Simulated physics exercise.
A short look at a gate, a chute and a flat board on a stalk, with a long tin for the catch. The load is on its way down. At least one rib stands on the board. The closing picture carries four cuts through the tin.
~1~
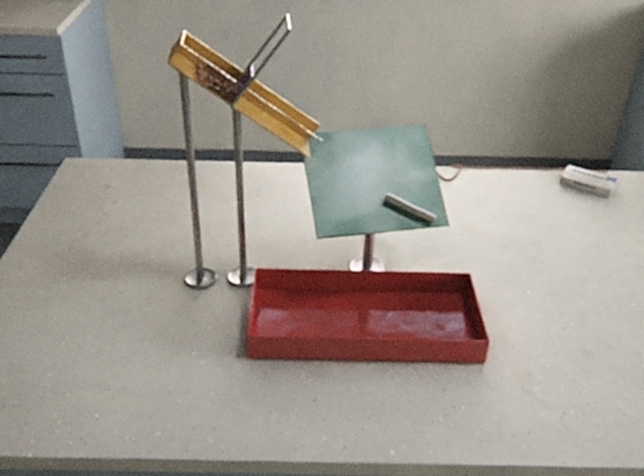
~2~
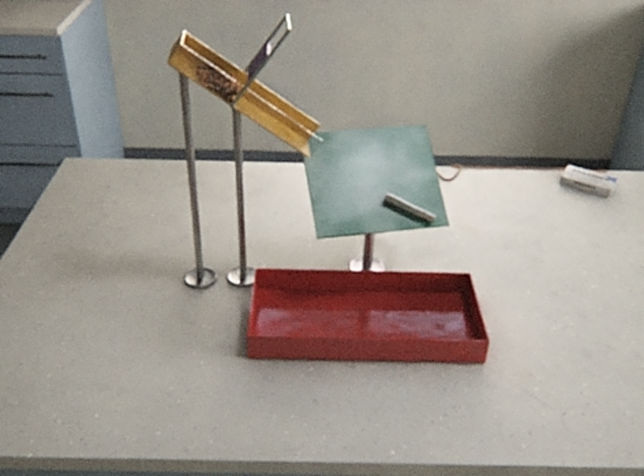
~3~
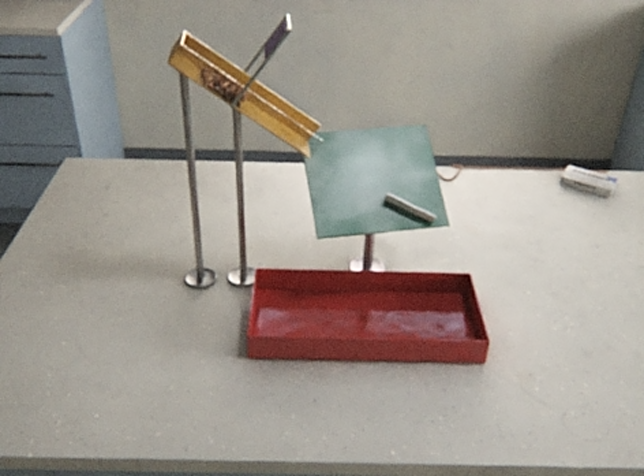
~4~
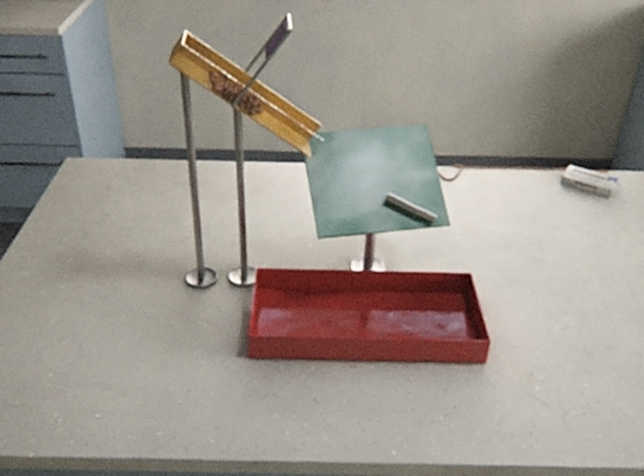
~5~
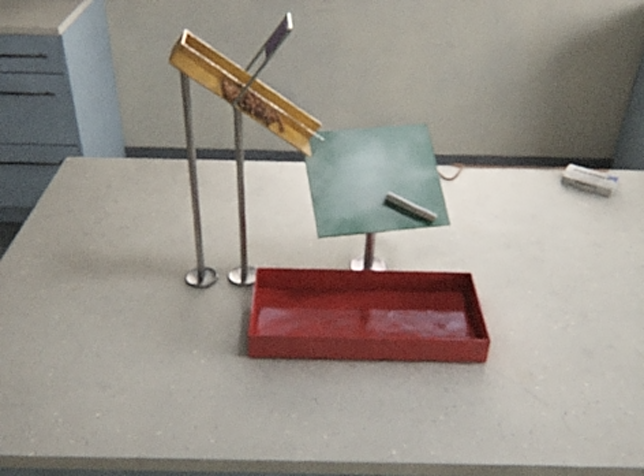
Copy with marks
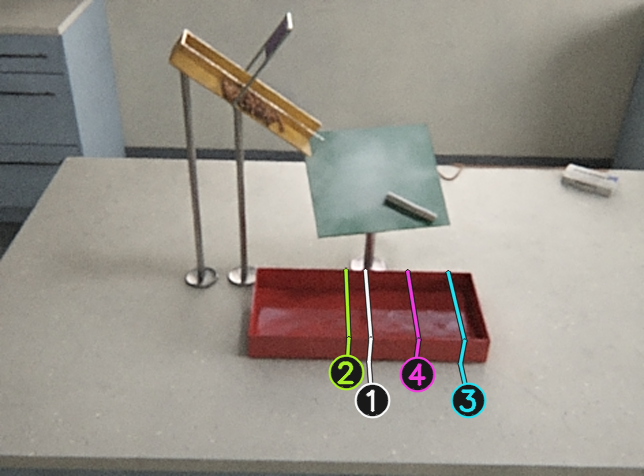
A pale grey tabletop stands before a plain wall and blue-grey drawers, seen from the front and slightly above. At upper left, a yellow chute on two metal posts slopes right towards a tilted green board with one short rib, above an empty red tin. The raised grey gate turns slightly, and a clump of small brown pieces slides down the chute, stretching out, while the camera stays still.
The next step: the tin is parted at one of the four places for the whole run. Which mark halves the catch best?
Choose 4.
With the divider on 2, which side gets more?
More lands on the right.
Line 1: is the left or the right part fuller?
Right.
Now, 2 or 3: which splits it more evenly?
That would be 3.
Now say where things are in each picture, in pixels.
The first picture shows load behind the gate at (220, 80), cereal balls; lip of the chute at (308, 149), sloping fairly steeply.
The second picture shows middle of the board at (374, 179), tilted fairly steeply; middle of its low edge at (385, 232); of its high edge at (364, 128).
The third picture shows front corners of the tin at (248, 336) and (489, 341), empty; front of the load at (245, 93).
The fourth picture shows middle of the load at (240, 91); its front at (260, 111), about a third of the way to the lip; rib from (388, 193) to (437, 216).
The fifth picture shows middle of the load at (251, 103); its front at (282, 124), about two thirds of the way to the lip.
On the marked copy, line 1 crosses the front rim at (370, 338); line 2 crosses the front rim at (348, 337); line 3 crosses the front rim at (464, 340); line 4 crosses the front rim at (418, 339).
With 1, of what is caught, a stray few on the left of the divider, nearly all on the right.
With 2, of what is caught, none on the left of the divider, all on the right.
With 3, of what is caught, most on the left of the divider, a small part on the right.
With 4, of what is caught, about half on the left of the divider, about half on the right.
